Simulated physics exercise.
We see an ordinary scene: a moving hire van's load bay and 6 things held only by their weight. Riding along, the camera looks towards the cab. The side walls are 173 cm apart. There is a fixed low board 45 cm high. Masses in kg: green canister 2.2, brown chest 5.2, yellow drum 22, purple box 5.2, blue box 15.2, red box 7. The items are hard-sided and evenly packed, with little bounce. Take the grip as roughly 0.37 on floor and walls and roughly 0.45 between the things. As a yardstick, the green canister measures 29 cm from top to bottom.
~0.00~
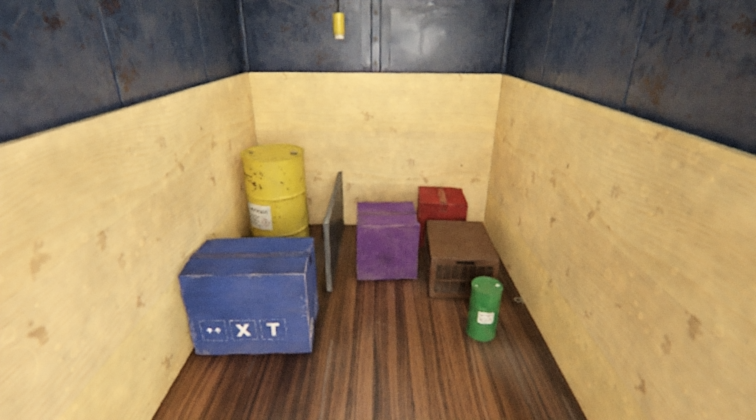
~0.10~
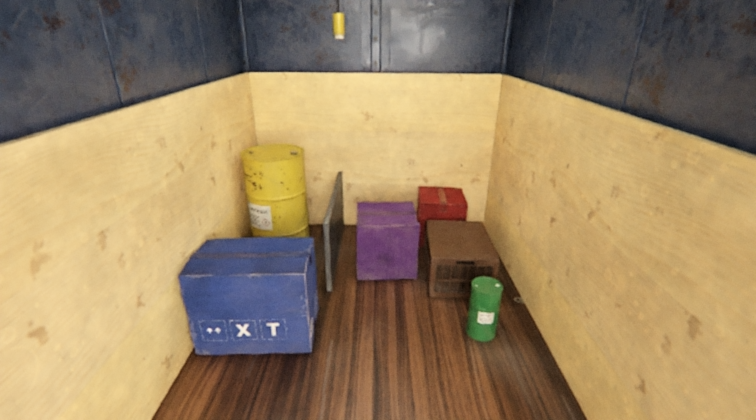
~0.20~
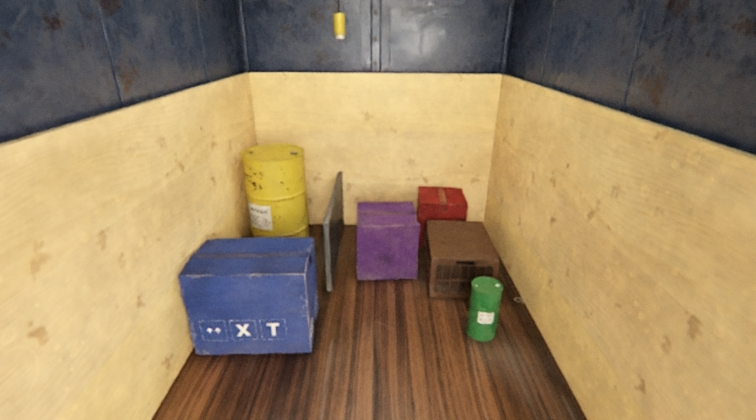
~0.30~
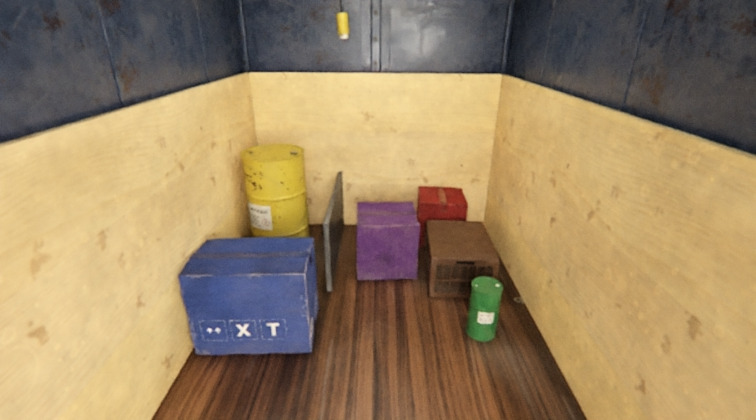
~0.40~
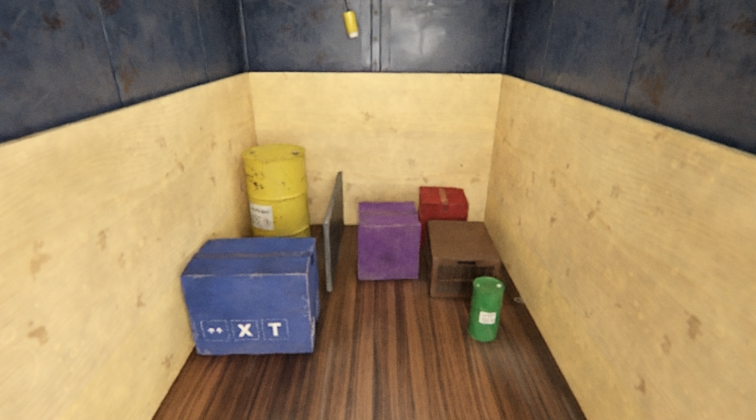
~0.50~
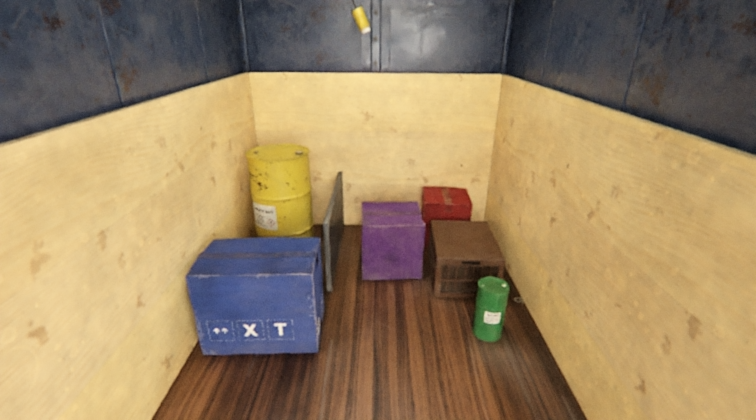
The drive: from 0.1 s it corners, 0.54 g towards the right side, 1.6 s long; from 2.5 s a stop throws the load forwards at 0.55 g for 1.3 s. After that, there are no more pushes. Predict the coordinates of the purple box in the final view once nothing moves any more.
Its coordinates would be about (415, 213).
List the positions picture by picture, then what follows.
No push; purple box (386, 240); green canister (484, 309), in the first picture.
No push; yellow drum (278, 206); blue box (257, 294), in the second picture.
Load feels 0.22 g right; red box (440, 217); green canister (484, 309), in the third picture.
Load feels 0.43 g right; brown chest (458, 257); yellow drum (278, 206), in the fourth picture.
Load feels 0.54 g right; blue box (259, 294); red box (441, 217), in the fifth picture.
Load feels 0.54 g right; purple box (391, 240) moved 3 cm; green canister (490, 309) moved 3 cm, in the sixth picture.
After 0.80 s, load feels 0.54 g right; purple box moved 21 cm near (419, 240); green canister moved 20 cm; blue box moved 21 cm.
After 1.40 s, load feels 0.54 g right; purple box moved 22 cm near (420, 239); blue box moved 101 cm; green canister moved 23 cm.
After 3.20 s, load feels 0.55 g forwards; purple box moved 32 cm near (417, 224); blue box moved 103 cm; green canister moved 30 cm.
In the end (4.4 s), not toppled but over 15 cm from the start, green canister, brown chest, yellow drum, purple box, blue box and red box. In the last view, purple box near (415, 213).
